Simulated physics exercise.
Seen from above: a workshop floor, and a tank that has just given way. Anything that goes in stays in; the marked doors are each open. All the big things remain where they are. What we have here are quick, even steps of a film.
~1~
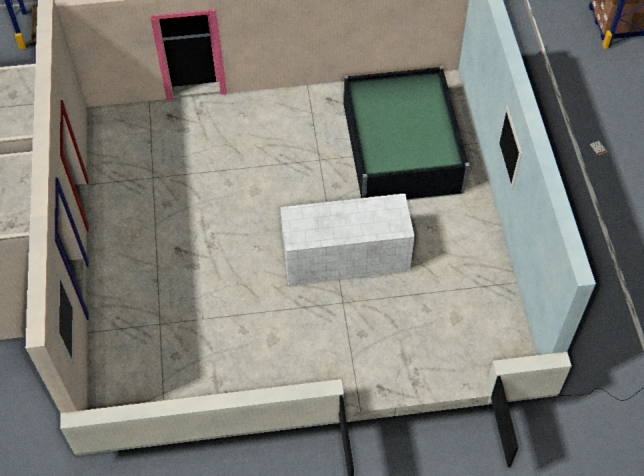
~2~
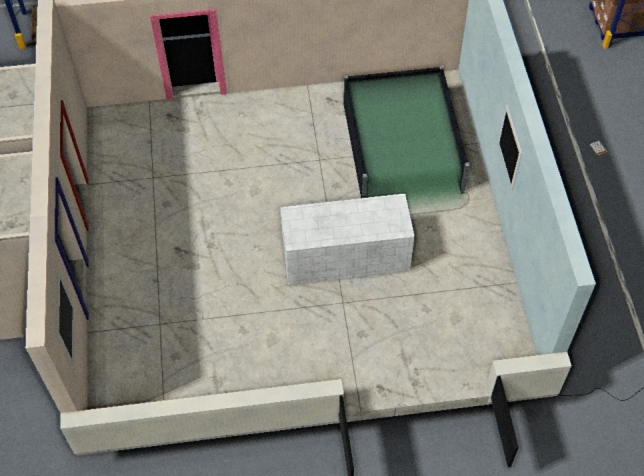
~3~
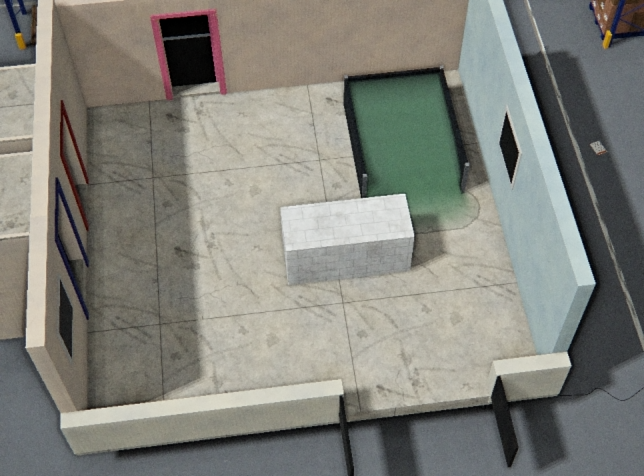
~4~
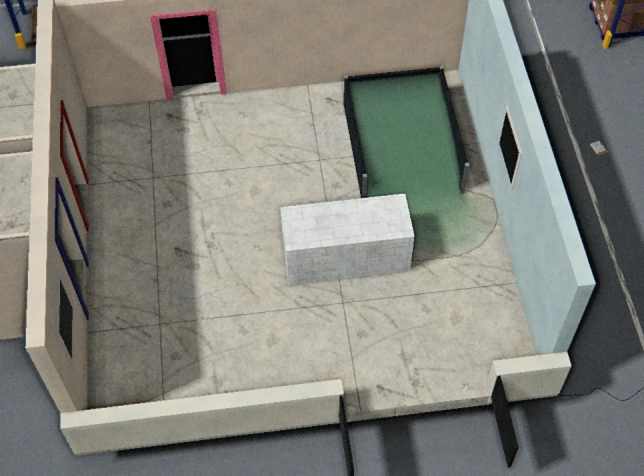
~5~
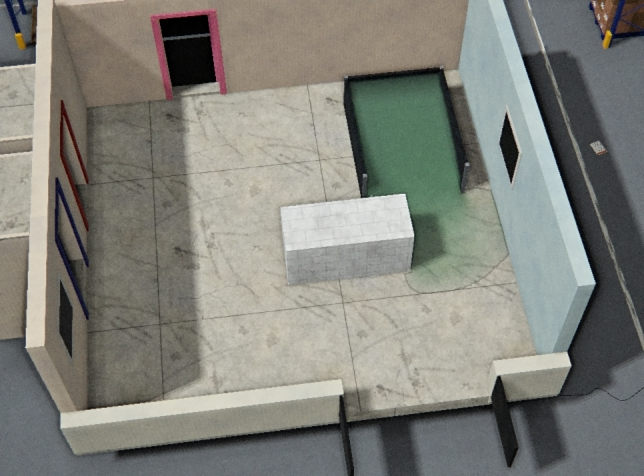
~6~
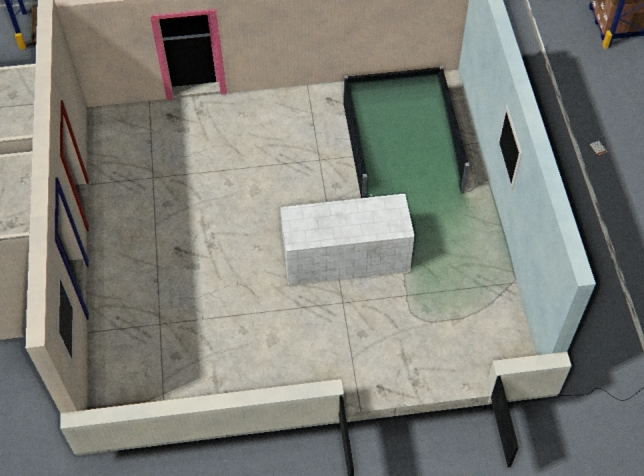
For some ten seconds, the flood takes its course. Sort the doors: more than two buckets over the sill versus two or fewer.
Sorted by door: Pink door - two or fewer; blue door - two or fewer; red door - more than two.
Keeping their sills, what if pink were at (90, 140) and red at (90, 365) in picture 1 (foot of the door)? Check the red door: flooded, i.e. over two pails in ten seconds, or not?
As I see it, the red door exceeds the limit.
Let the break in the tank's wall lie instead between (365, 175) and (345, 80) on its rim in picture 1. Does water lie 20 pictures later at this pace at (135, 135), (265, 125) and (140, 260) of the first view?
Taken one by one: Sodden, then sodden, then sodden.
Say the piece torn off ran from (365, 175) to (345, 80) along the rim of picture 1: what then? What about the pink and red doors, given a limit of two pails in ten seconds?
The pink one crosses the line and the red one crosses the line, I think.
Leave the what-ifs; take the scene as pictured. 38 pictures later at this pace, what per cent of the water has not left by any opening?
The share not yet gone is roughly 68 percent.
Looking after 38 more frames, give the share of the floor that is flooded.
That comes to about 75 per cent.
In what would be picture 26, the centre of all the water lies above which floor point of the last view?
The water's middle lies around (385, 236).
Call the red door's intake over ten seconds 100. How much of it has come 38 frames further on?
Approximately 90 per cent.
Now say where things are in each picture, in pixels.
In the first picture, the open tank at (404, 123) is whole and still.
In the second picture, water pours out at (414, 189) and has run to a hidden place.
In the third picture, water pours out at (414, 190) and has run to a hidden place.
In the fourth picture, water pours out at (414, 190) and has run to a hidden place.
In the fifth picture, water pours out at (414, 191) and has run to (459, 284).
In the sixth picture, water pours out at (414, 191) and has run to (462, 313).
A moment on, water covers 25 % of the floor; the pink door not reached, the blue door not reached, the red door not reached.
Next, water covers 40 % of the floor; the pink door not reached, the blue door not reached, the red door not reached.
Then, water covers 55 % of the floor; the pink door wet at the sill, nothing in, the blue door wet at the sill, nothing in, the red door over two buckets in.
Later, water covers 75 % of the floor; the pink door wet at the sill, nothing in, the blue door wet at the sill, nothing in, the red door over two buckets in.
In the end, water covers 90 % of the floor; the pink door wet at the sill, nothing in, the blue door wet at the sill, nothing in, the red door over two buckets in.
